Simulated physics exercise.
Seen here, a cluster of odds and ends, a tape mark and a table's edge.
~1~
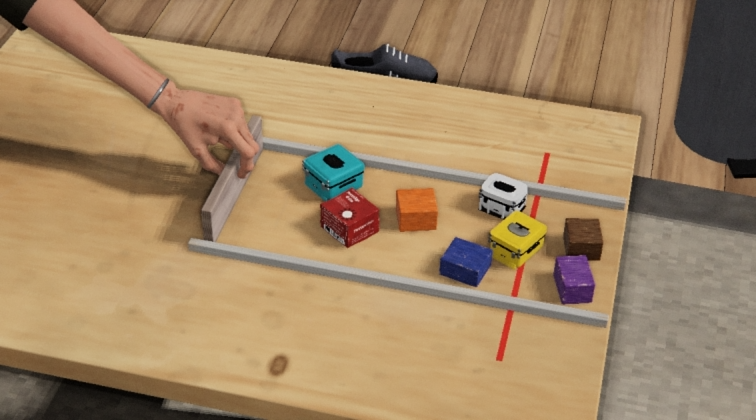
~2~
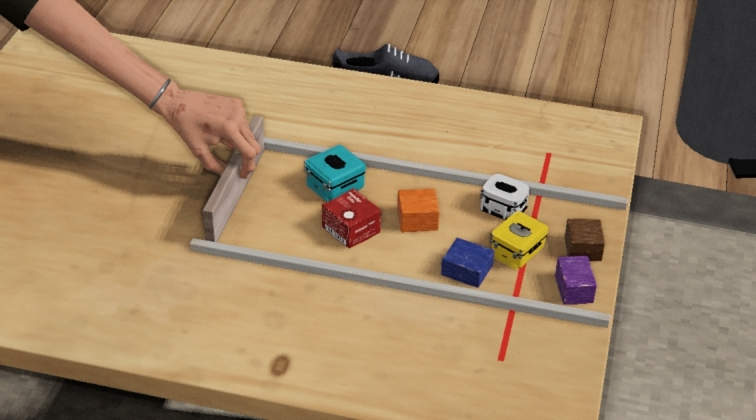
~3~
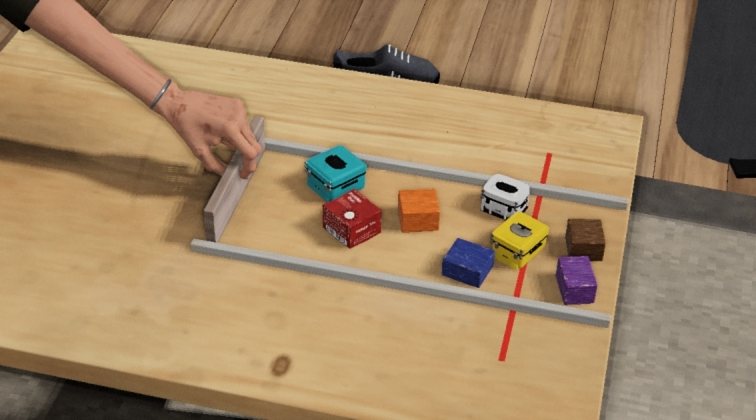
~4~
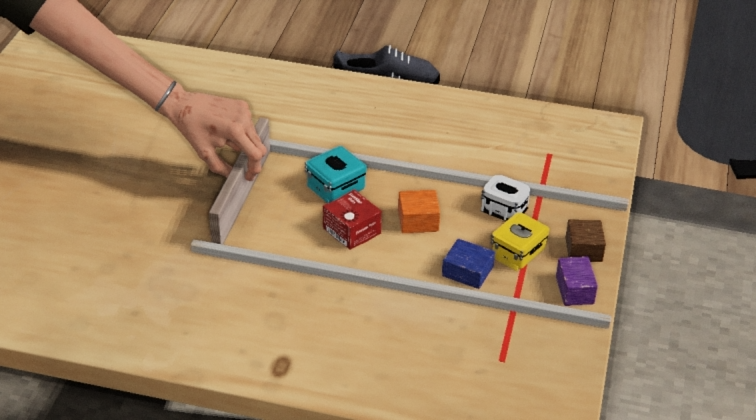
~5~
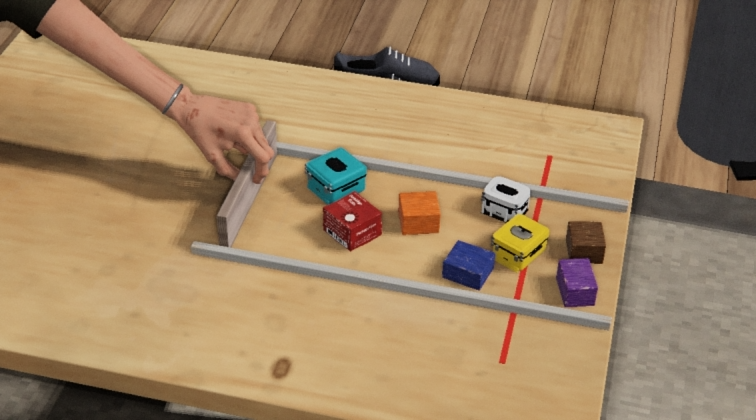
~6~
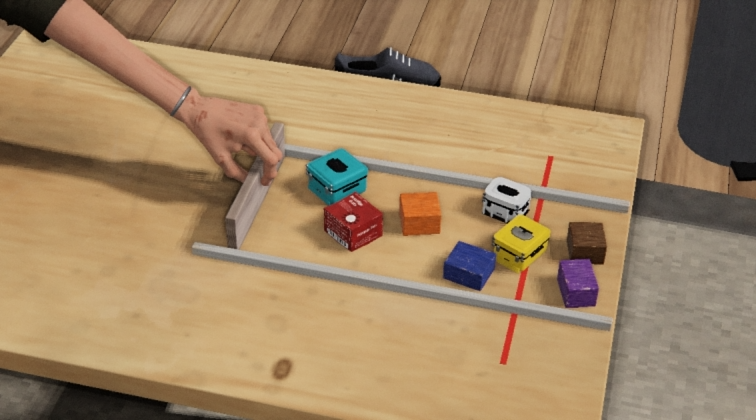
At first, a hand holds a board upright at the left end of two rails on a wooden table, with eight colourful cases and blocks lying to its right around a red tape line. After barely moving, the hand slides the board a short way right, while the objects stay essentially in place.
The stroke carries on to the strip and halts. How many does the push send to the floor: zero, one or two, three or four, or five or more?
Outcome: The number that fall off is one or two.
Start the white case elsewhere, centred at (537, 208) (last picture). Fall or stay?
From there it remains up.
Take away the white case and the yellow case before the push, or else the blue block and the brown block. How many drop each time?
The counts: 1 and 0.
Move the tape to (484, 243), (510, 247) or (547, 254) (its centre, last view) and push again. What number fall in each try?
Try by try, 0, 0 and 2.
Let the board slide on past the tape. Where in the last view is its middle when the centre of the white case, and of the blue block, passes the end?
About (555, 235), and (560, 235) for the other.
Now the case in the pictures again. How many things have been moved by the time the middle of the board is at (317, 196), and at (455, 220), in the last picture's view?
1 and 6.
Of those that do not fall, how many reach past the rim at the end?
It comes to 0.
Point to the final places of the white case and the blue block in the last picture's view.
The white case at (603, 214), the blue block at (588, 288).
Soon after, none off yet; brown block at rest near (587, 243); purple block at rest near (578, 284); yellow case at rest near (521, 244).
After that, none off yet; brown block at rest near (589, 243); purple block moving near (589, 286); yellow case displaced about its own width near (552, 244).
In the end, the number that fall off is one or two; gone, purple block and brown block.
